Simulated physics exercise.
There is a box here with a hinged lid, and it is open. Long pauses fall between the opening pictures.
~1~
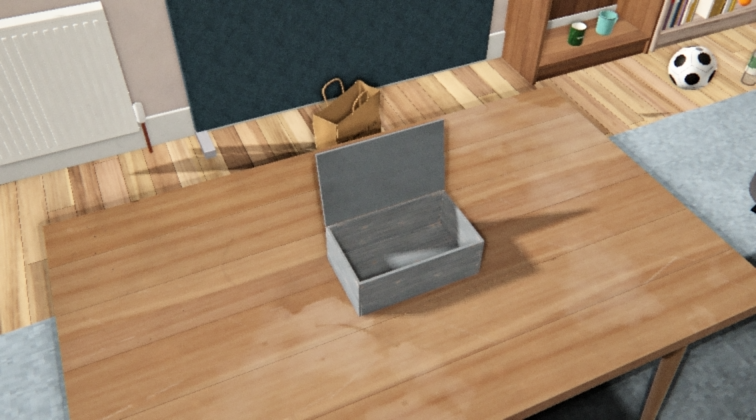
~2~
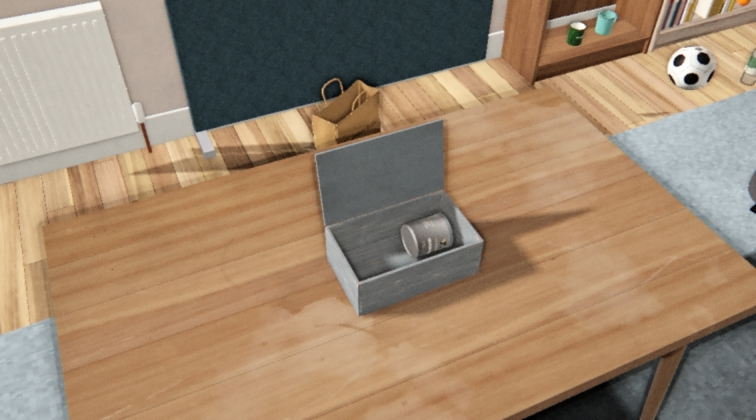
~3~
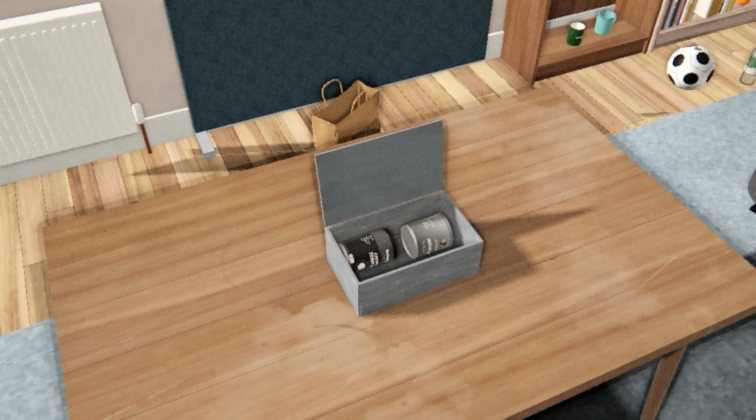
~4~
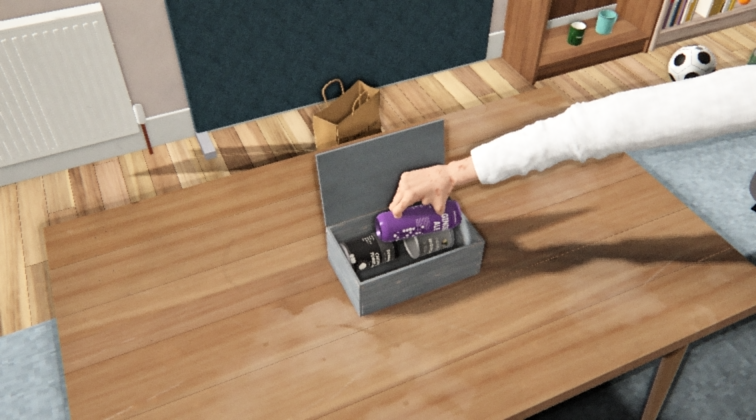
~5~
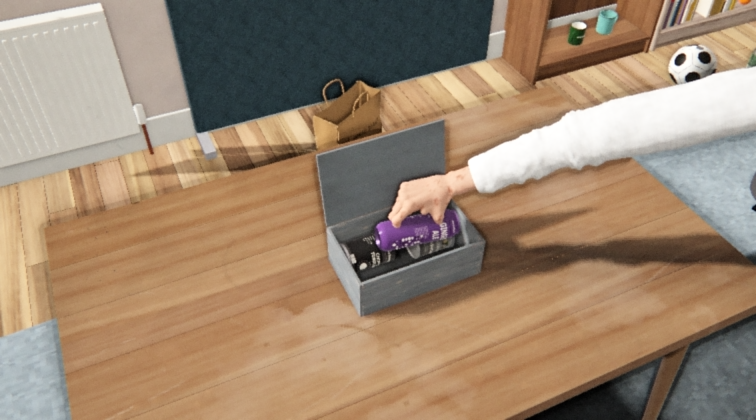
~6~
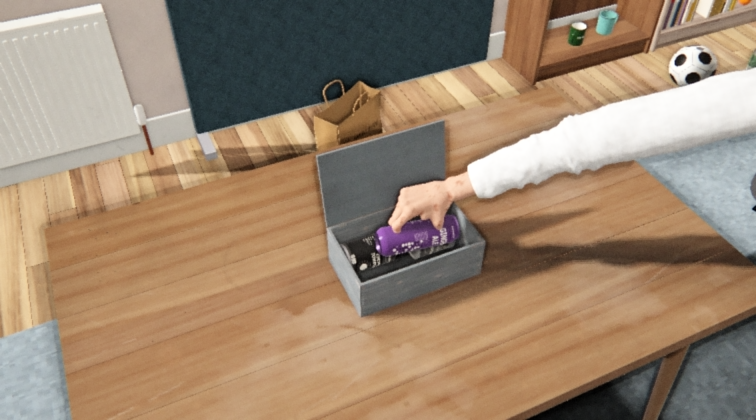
A hand lowering a purple can into an open grey box on a wooden table, after two tins appear inside one by one.
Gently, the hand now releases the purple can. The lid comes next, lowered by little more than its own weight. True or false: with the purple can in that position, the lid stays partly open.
False, the lid closes.
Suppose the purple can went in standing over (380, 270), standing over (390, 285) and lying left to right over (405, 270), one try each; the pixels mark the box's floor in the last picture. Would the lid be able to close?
Well, the first try leaves the lid standing open, the second leaves it standing open, and the third leaves it lying shut.
Then, 0.90 s later than the last frame, lid starting down; purple can moved about its own width near (419, 270); grey tin moved a little.
Then, 1.60 s later than the last frame, lid 56° above the rim; purple can moved about its own width near (419, 270); grey tin moved a little.
Then, 2.00 s later than the last frame, lid 13° above the rim; purple can moved about its own width near (419, 270); grey tin moved a little.
When it is over, lid shut; moved from the start, purple can; the other 2 as before. End places, in pixels of the last picture, purple can near (419, 270).
